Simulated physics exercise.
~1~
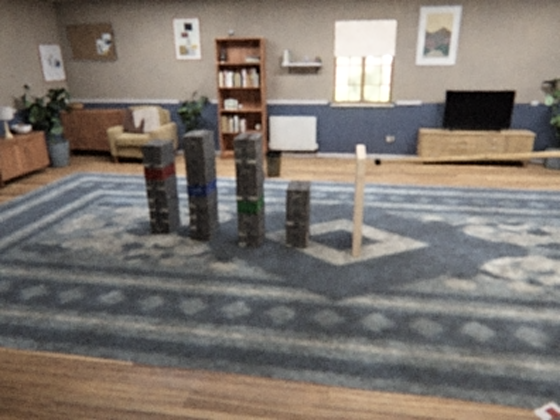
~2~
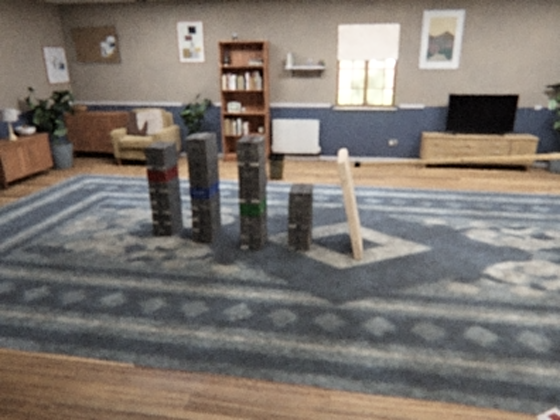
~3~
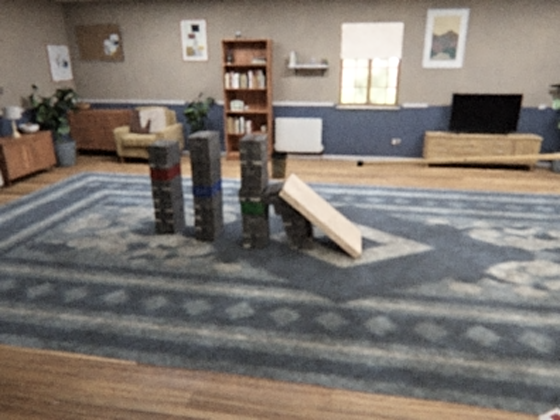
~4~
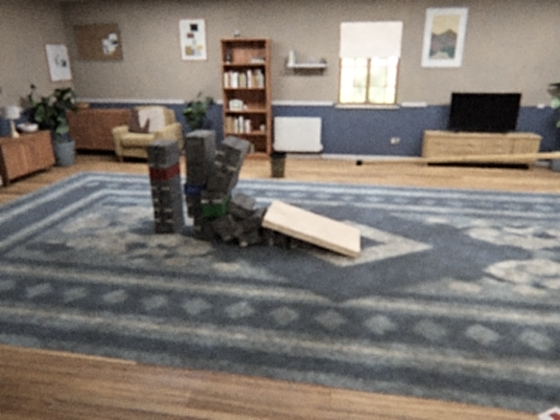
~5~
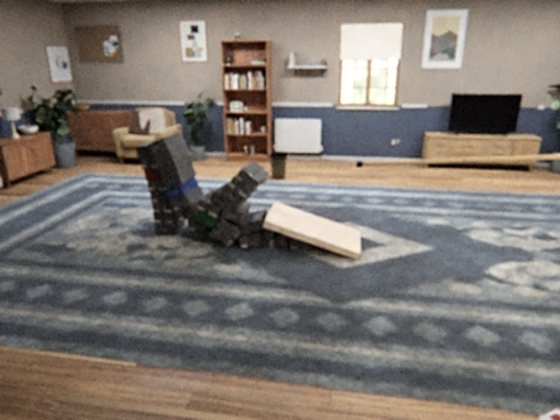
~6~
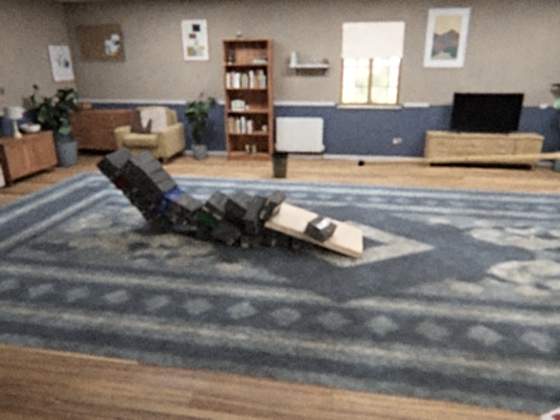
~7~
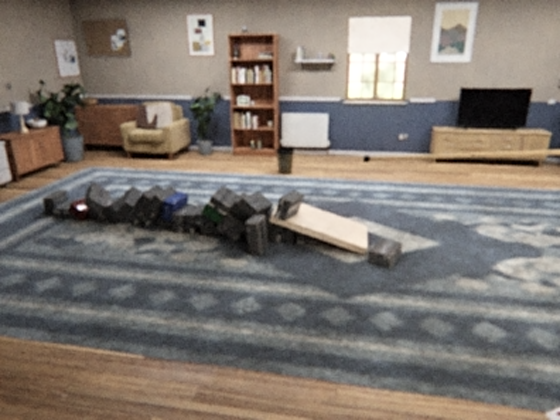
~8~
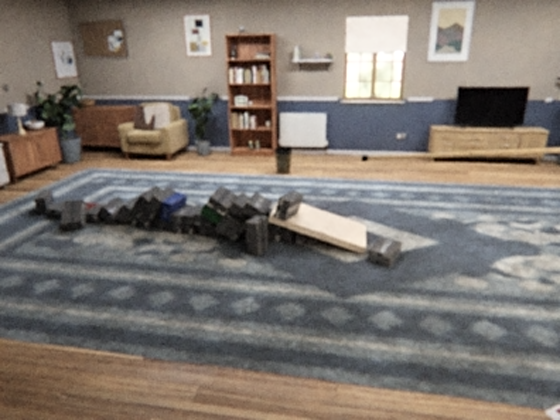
In the video, an upright pale board on a patterned rug tips left into a short stack of dark boxes beside three taller stacks with green, blue and red markings, which topple leftward in turn, leaving boxes strewn across the rug and the board slanting against the heap.
